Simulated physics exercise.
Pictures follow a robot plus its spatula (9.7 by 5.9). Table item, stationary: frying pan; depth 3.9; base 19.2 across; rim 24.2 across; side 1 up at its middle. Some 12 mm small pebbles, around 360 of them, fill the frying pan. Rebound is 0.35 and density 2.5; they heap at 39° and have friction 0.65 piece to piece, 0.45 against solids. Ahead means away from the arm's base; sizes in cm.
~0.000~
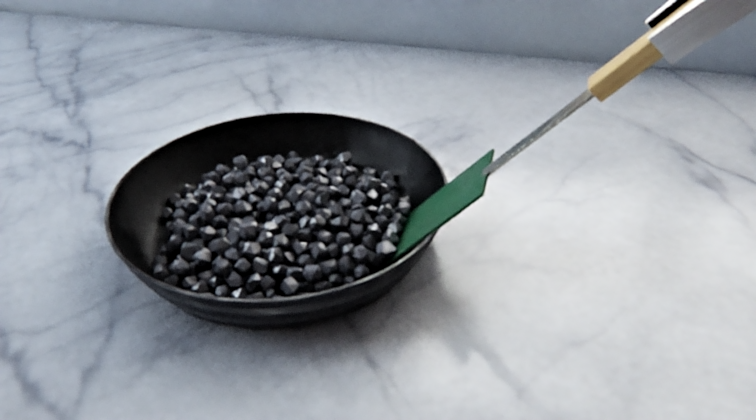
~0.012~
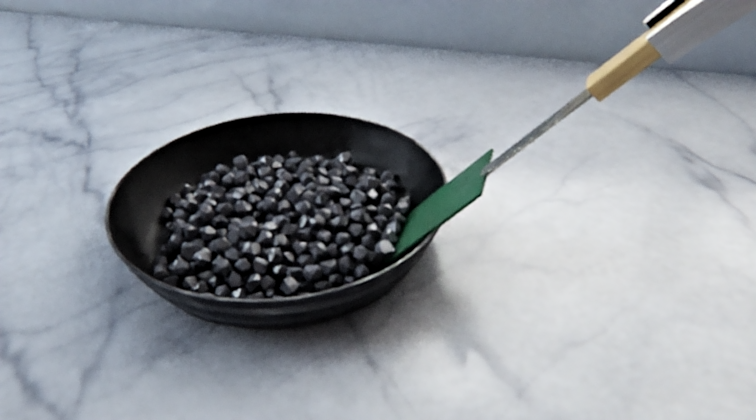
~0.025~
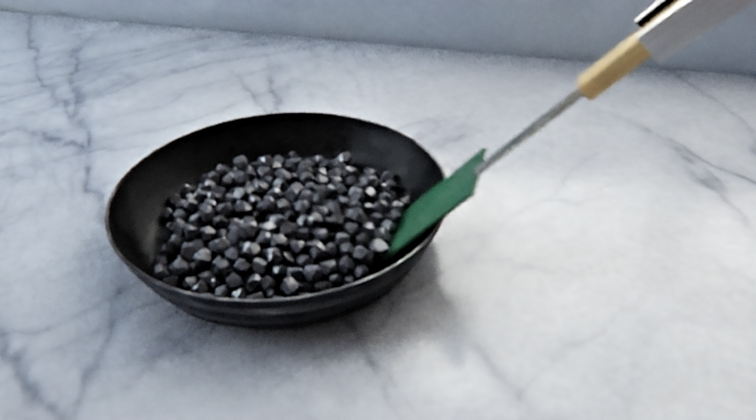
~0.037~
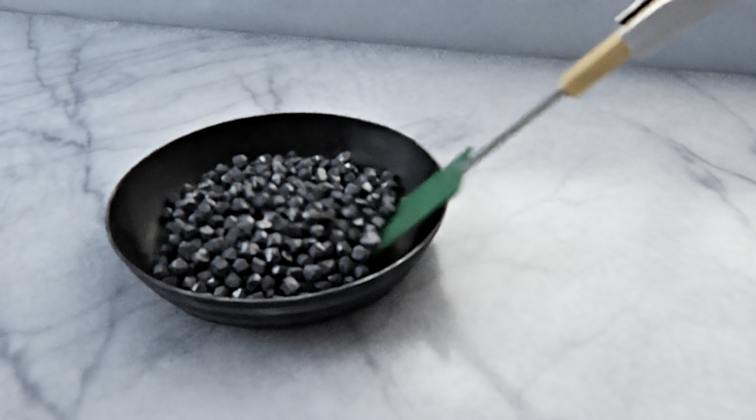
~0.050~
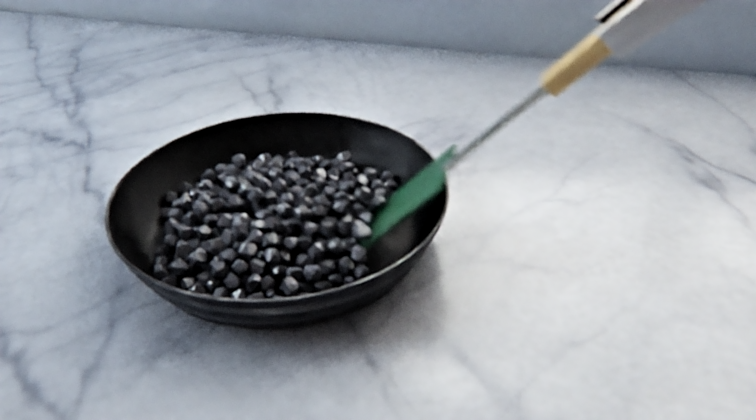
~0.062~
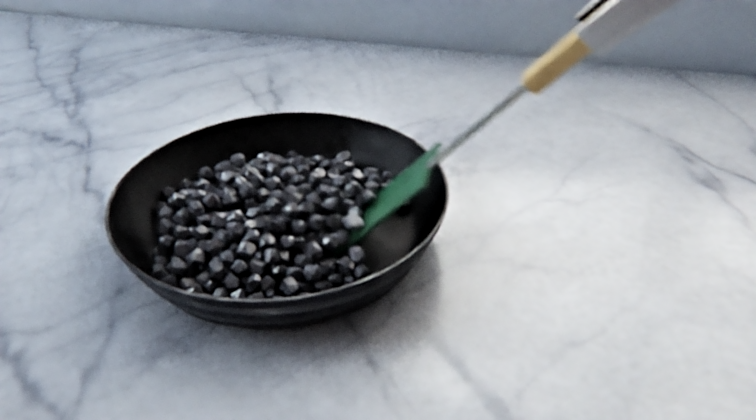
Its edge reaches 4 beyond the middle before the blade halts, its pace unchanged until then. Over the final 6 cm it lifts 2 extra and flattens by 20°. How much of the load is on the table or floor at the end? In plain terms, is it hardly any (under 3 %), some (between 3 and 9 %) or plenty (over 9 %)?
Hardly any - under 3 %.
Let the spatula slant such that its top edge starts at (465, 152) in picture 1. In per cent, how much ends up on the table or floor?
Some 0 per cent.
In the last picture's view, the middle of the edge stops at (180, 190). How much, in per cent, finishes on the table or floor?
Something near 10 in a hundred.
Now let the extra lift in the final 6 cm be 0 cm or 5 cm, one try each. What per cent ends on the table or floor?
Try one gives about 0 in a hundred, try two about 5 in a hundred.
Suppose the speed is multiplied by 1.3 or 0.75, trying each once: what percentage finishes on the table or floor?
Near 0 and near 0 percent respectively.
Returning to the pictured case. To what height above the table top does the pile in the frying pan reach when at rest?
About 5.0 cm.
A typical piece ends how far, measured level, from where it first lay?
Near 3 cm, measured level.
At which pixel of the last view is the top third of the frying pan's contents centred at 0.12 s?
I'd put it somewhere near (248, 194).
By 0.09 s, sloping 47°, highest piece 4 above the table; 355 in the frying pan.
By 0.12 s, sloping 39°, highest piece 5 above the table; 355 in the frying pan.
By 0.34 s, sloping 28°, highest piece 5 above the table; 353 in the frying pan, 2 on the table or floor.
By 1.39 s, sloping 28°, highest piece 5 above the table; 353 in the frying pan, 2 on the table or floor.
Final count, 353 in the frying pan, 2 on the table or floor. That is 1 % on the table or floor.
